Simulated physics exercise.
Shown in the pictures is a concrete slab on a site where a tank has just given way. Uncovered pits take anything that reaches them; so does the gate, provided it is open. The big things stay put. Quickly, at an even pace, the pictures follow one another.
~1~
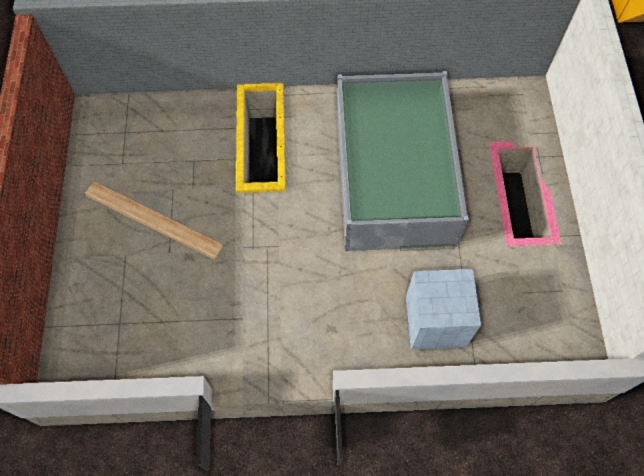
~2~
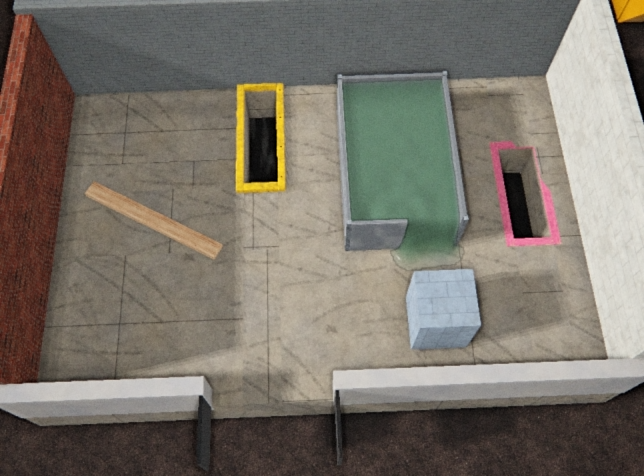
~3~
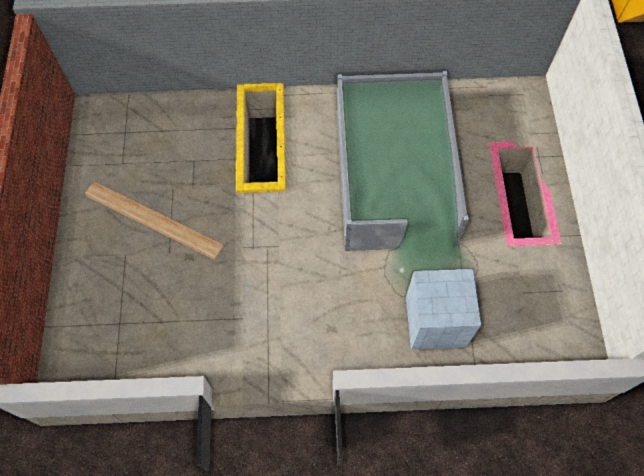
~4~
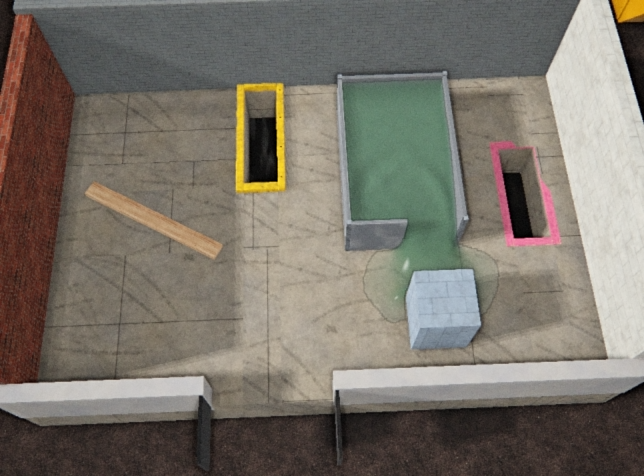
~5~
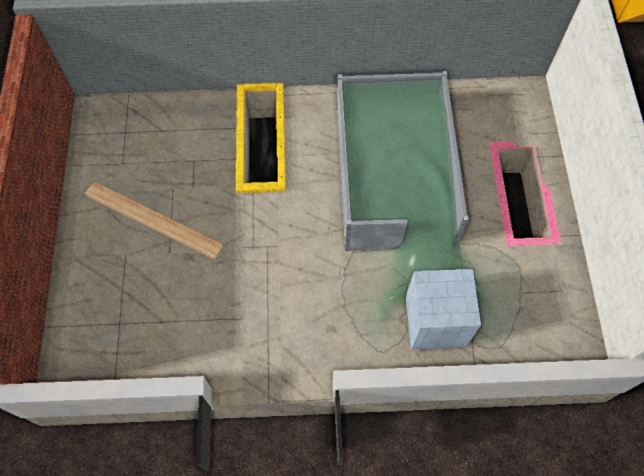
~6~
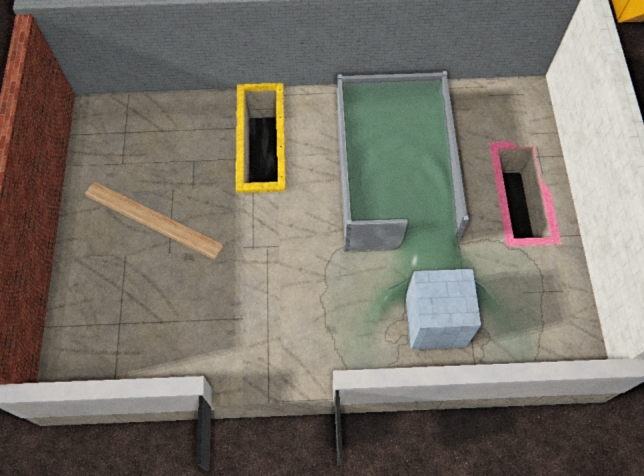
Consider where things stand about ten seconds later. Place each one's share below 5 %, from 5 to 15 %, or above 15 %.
In the end gate: Five per cent up to fifteen; yellow pit: Smaller than five per cent; pink pit: Greater than fifteen per cent.
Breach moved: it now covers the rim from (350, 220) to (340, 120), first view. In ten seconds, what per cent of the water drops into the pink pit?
That would be pink at 0 percent.
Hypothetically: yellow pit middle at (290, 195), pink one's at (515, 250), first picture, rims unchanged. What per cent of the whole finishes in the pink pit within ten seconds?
Parts in a hundred: Pink 30.
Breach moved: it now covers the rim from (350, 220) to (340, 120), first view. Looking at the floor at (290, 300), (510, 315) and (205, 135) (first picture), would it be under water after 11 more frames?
The first would be drenched, the second still unwetted and the third still unwetted.
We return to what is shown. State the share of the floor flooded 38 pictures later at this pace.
That comes to about 75 per cent.
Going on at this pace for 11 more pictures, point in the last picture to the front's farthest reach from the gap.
I'd point to (113, 393).
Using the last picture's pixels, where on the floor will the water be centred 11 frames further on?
I'd point to (418, 227).
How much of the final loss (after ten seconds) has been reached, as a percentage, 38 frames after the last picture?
Roughly 65 percent of it.
A moment on, water covers 25 % of the floor; the gate 0 %, the yellow pit 0 %, the pink pit 0 %.
Next, water covers 45 % of the floor; the gate 2 %, the yellow pit 0 %, the pink pit 0 %.
Then, water covers 65 % of the floor; the gate 4 %, the yellow pit 0 %, the pink pit 4 %.
Later, water covers 75 % of the floor; the gate 7 %, the yellow pit 0 %, the pink pit 11 %.
In the end, water covers 90 % of the floor; the gate 9 %, the yellow pit 0 %, the pink pit 19 %.
